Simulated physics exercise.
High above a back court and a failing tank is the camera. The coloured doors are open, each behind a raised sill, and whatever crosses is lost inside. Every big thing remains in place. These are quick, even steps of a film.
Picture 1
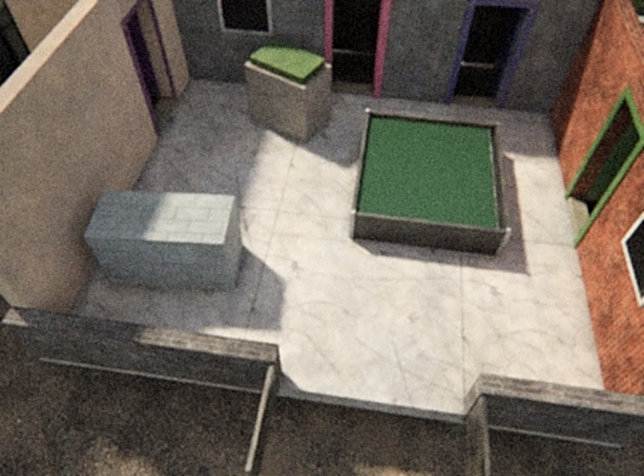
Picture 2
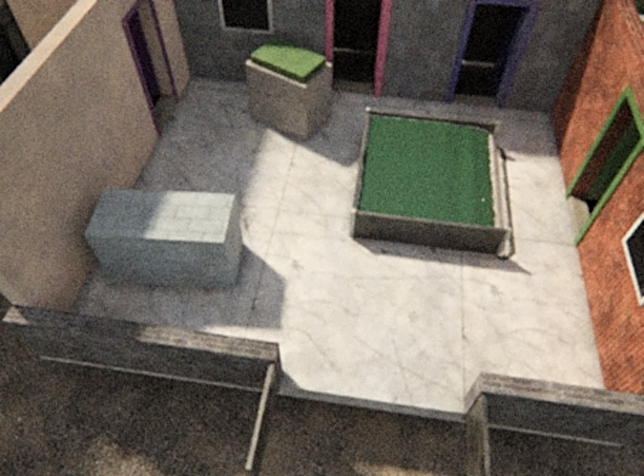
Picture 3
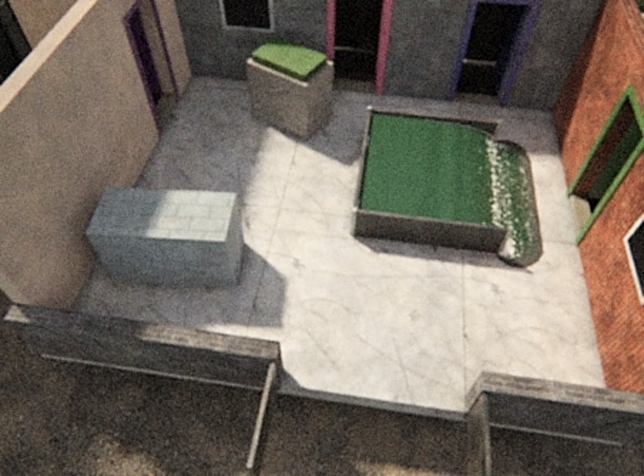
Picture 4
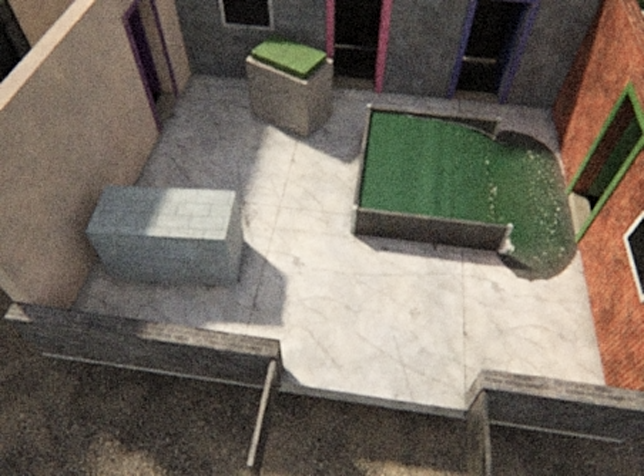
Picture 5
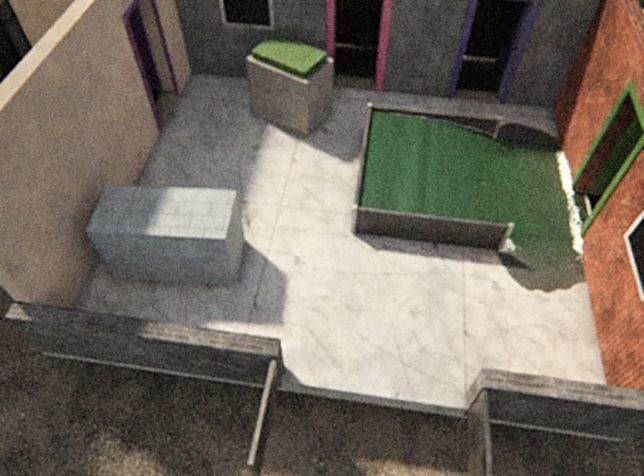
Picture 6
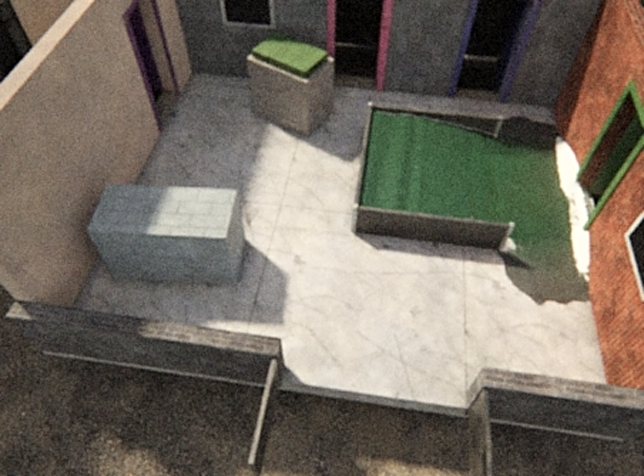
At first, a walled tank of green water sits whole and still in a pale courtyard ringed by coloured doorways. Then its right side gives way and water pours out in a foaming band, spreading across the paving to the right until its white edge laps against the brick wall by the green doorway.
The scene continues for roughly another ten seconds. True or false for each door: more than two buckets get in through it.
The pink door: False; the blue door: True; the purple door: False; the green door: True.
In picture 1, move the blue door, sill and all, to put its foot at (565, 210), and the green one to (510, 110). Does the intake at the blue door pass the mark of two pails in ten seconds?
The blue door is swamped.
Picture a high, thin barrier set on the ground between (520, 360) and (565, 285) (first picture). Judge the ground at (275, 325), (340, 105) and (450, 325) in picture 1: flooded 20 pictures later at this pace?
In order: Untouched, soaked, soaked.
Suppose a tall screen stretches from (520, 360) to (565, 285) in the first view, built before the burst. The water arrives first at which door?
That'd be the one in green.
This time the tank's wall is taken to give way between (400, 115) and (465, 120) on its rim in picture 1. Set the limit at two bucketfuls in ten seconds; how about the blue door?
Well, the blue door crosses the line here.
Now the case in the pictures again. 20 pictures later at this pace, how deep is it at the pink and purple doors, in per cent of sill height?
Around 20 in a hundred for the first and 0 in a hundred for the second.
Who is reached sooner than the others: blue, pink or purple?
The one in blue, before the others.
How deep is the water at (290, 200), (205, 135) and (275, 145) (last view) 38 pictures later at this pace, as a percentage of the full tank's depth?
Approx. values, in order: 4 %, 0 %, 2 %.
A moment on, water covers 15 % of the floor; the pink door not reached, the blue door not reached, the purple door not reached, the green door far over two buckets in.
Next, water covers 20 % of the floor; the pink door not reached, the blue door wet at the sill, nothing in, the purple door not reached, the green door far over two buckets in.
Then, water covers 40 % of the floor; the pink door wet at the sill, nothing in, the blue door under two buckets in, the purple door not reached, the green door far over two buckets in.
Later, water covers 70 % of the floor; the pink door wet at the sill, nothing in, the blue door over two buckets in, the purple door wet at the sill, nothing in, the green door far over two buckets in.
In the end, water covers 90 % of the floor; the pink door wet at the sill, nothing in, the blue door over two buckets in, the purple door wet at the sill, nothing in, the green door far over two buckets in.
